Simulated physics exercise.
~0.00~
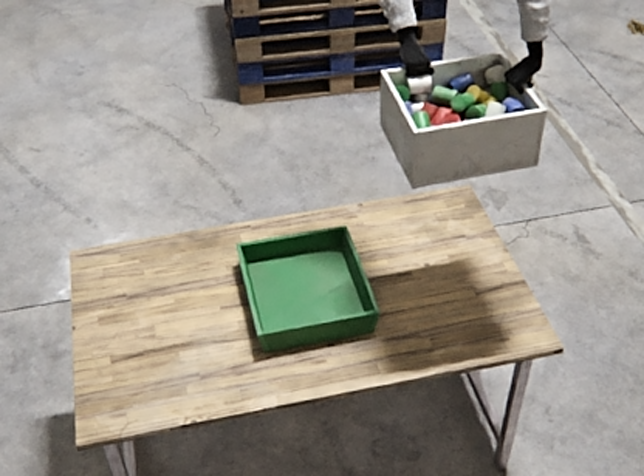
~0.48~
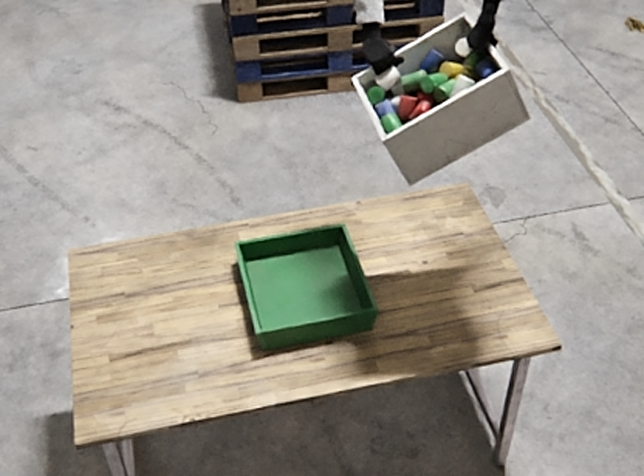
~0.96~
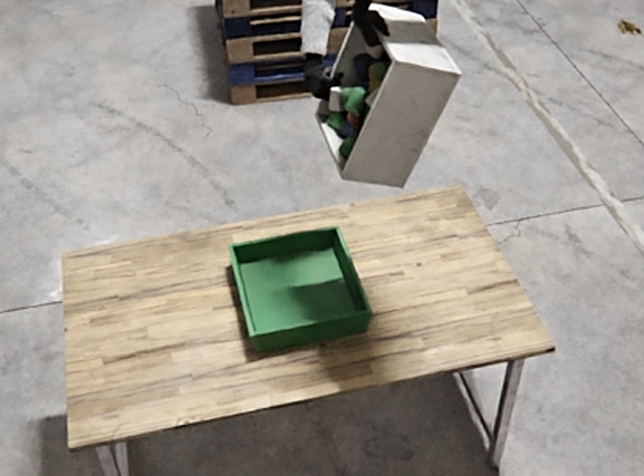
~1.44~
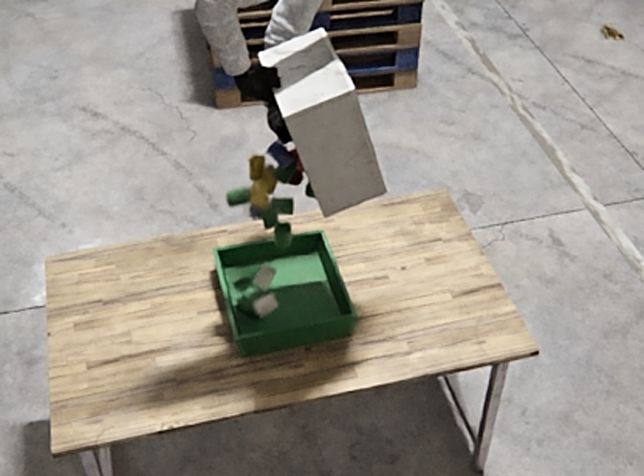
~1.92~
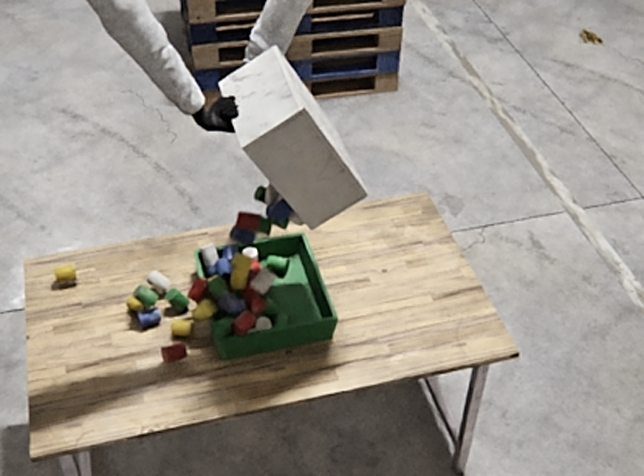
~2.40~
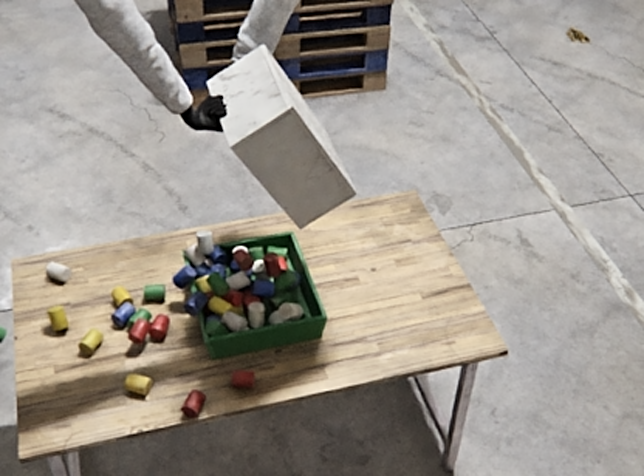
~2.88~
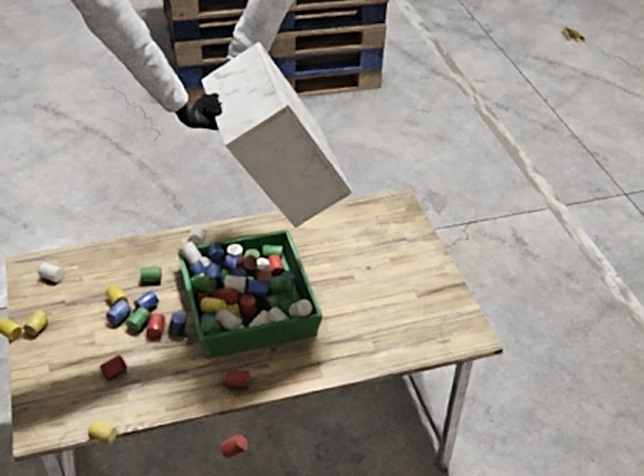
White crate tipped by gloved hands over a wooden table, pouring colourful jars that fill a green box and scatter left.
